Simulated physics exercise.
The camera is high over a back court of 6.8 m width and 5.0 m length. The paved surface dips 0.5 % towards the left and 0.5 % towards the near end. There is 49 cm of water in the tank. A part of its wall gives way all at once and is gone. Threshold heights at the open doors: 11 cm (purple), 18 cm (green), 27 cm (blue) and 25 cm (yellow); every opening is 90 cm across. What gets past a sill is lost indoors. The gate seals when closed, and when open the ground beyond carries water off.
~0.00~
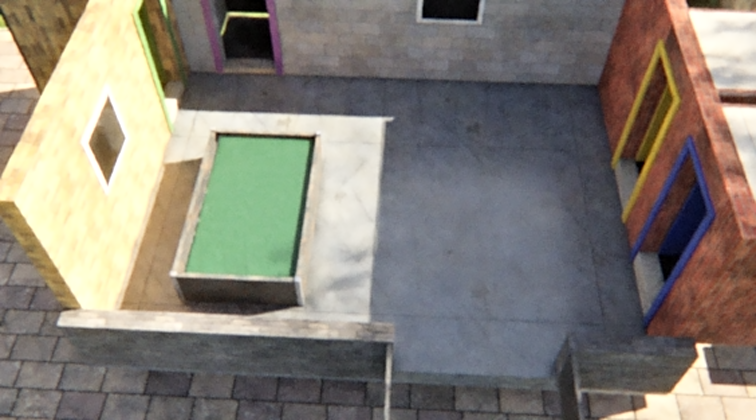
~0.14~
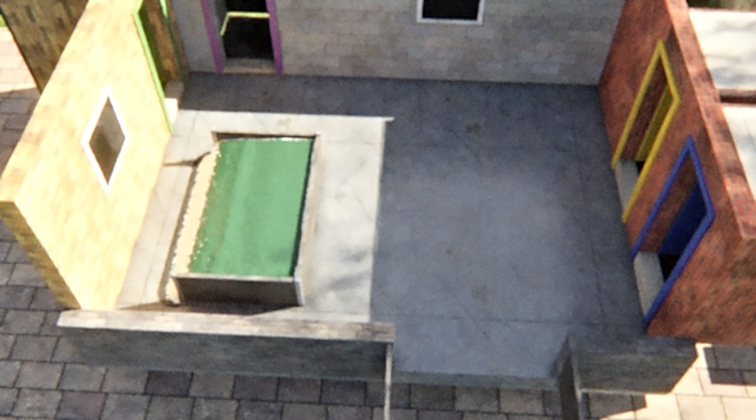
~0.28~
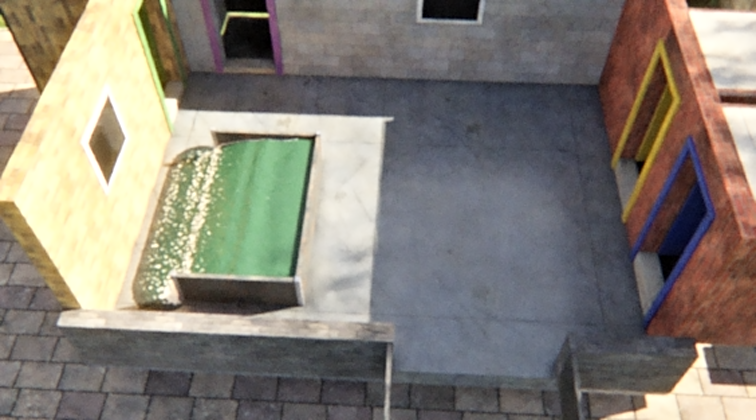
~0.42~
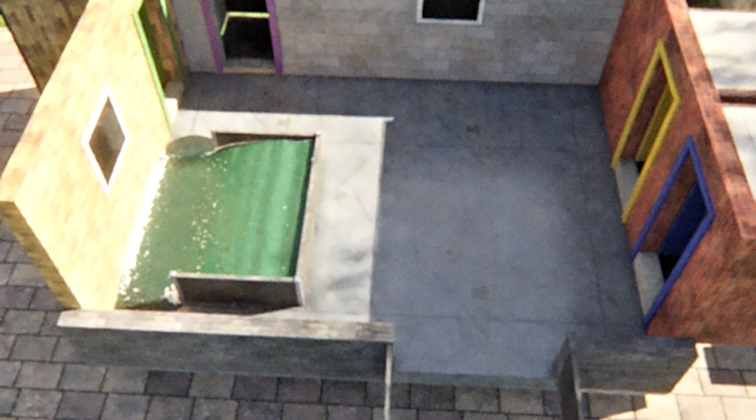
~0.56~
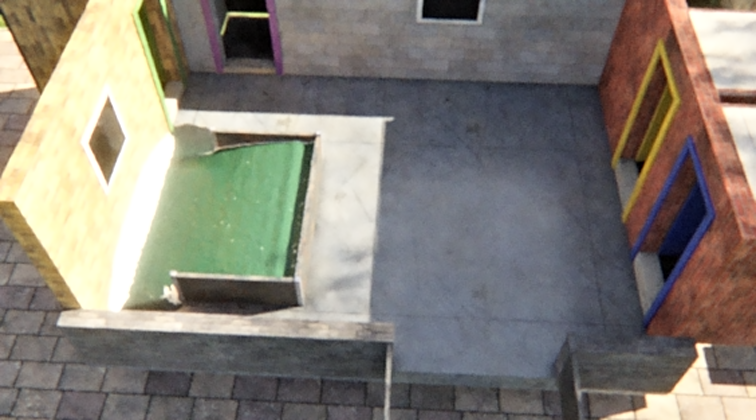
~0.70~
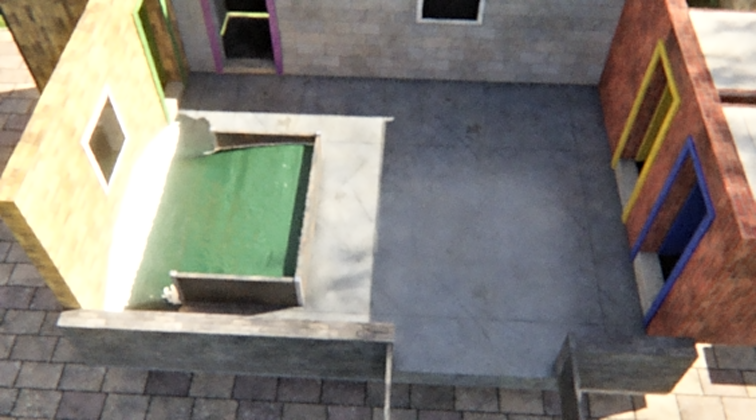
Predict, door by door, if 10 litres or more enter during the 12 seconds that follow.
Within that time: At the purple door it exceeds the limit; at the green door it stays under the limit; at the blue door it does not reach the limit; at the yellow door it does not reach the limit.
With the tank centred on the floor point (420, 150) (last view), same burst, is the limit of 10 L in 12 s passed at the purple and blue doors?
Then: Purple past it, blue below.
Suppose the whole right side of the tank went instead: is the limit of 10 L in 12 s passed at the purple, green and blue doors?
Against that limit: Purple below, green under, blue not over.
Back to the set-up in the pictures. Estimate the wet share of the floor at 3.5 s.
Near 50 per cent is wet.
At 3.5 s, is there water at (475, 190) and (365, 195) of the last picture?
In that order: Not reached, dry.
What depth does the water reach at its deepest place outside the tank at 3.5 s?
Roughly 17 cm.
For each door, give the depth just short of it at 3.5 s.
Depths in cm: Purple 15, green 10, blue 0, yellow 0.
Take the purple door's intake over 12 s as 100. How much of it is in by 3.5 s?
Some 85 per cent by then.
After 1.4 s water covers 15 % of the floor and is deepest (46 cm) near (105, 339); purple door not reached, green door 11 cm at the sill, 0 L in, blue door not reached, yellow door not reached.
After 2.2 s water covers 25 % of the floor and is deepest (35 cm) near (105, 339); purple door 20 cm at the sill, 5 L in, green door 12 cm at the sill, 0 L in, blue door not reached, yellow door not reached.
After 3.5 s water covers 50 % of the floor and is deepest (17 cm) near (189, 78); purple door 15 cm at the sill, 39 L in, green door 10 cm at the sill, 0 L in, blue door not reached, yellow door not reached.
After 7.0 s water covers 90 % of the floor and is deepest (14 cm) near (105, 339); purple door 10 cm at the sill, 46 L in, green door 10 cm at the sill, 0 L in, blue door 4 cm at the sill, 0 L in, yellow door 5 cm at the sill, 0 L in.
After 12.0 s water covers 95 % of the floor and is deepest (9 cm) near (105, 339); purple door 6 cm at the sill, 46 L in, green door 6 cm at the sill, 0 L in, blue door 6 cm at the sill, 0 L in, yellow door 5 cm at the sill, 0 L in.
